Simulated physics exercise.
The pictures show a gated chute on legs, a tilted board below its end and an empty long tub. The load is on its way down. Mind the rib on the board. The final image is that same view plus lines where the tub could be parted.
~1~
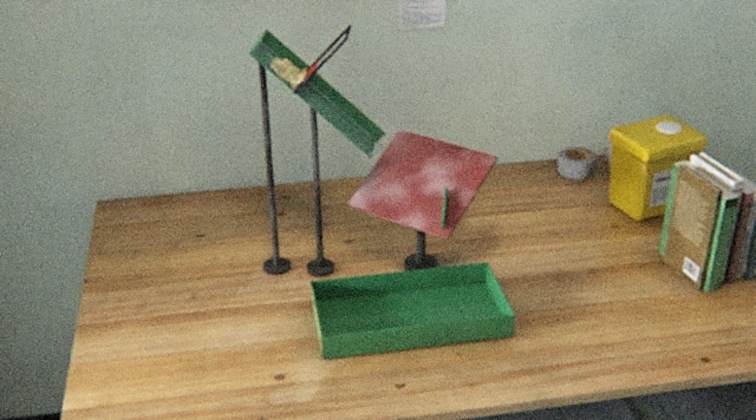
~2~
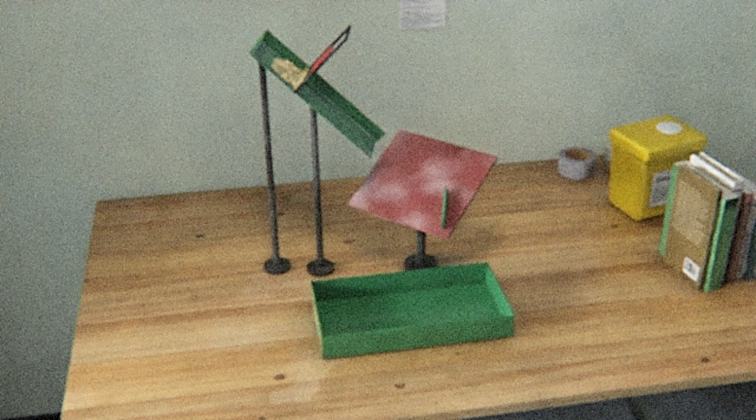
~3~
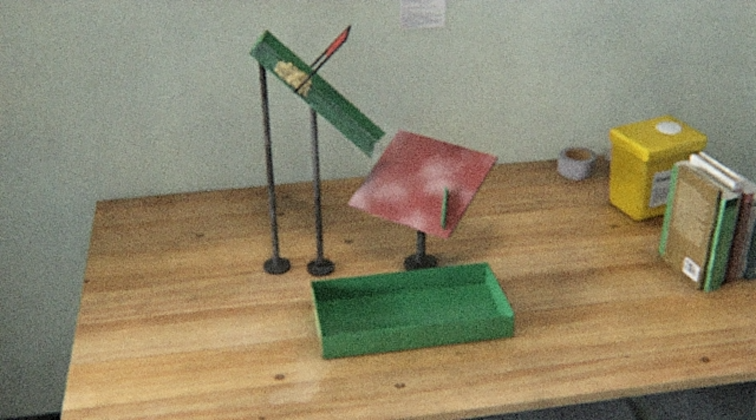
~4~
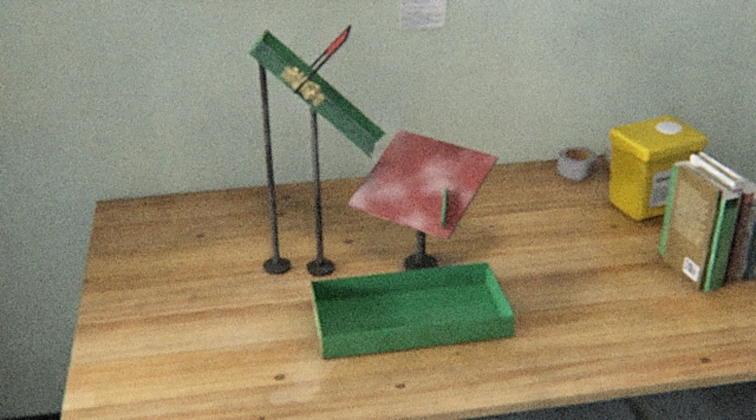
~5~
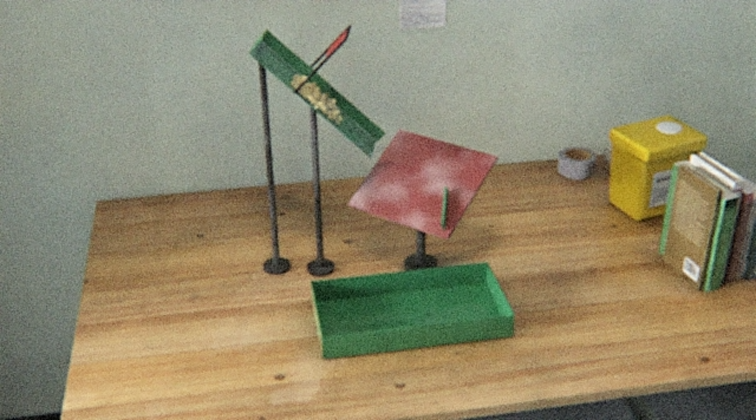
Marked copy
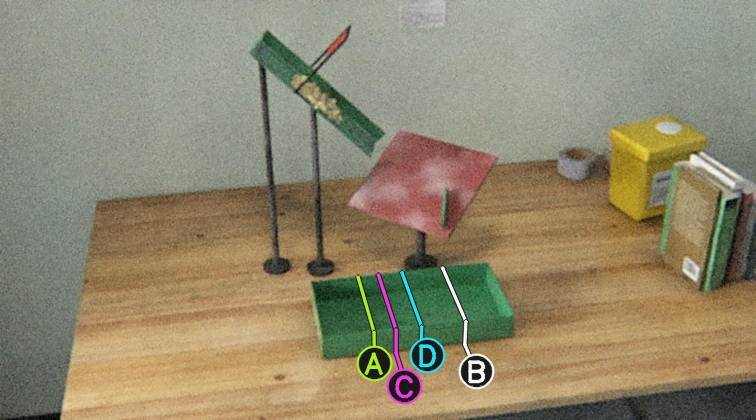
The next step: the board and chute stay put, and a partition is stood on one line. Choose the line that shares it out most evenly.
Choose D.
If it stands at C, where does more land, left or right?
More lands on the right.
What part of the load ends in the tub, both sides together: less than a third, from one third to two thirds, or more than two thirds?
About that: More than two thirds.
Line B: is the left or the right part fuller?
The left side.
On the marked copy, line A crosses the front rim at (373, 331); line B crosses the front rim at (465, 320); line C crosses the front rim at (395, 328); line D crosses the front rim at (421, 325).
If A is chosen, of what is caught, a stray few on the left of the divider, nearly all on the right.
If B is chosen, of what is caught, all on the left of the divider, none on the right.
If C is chosen, of what is caught, a small part on the left of the divider, nearly all on the right.
If D is chosen, of what is caught, about a third on the left of the divider, about two thirds on the right.
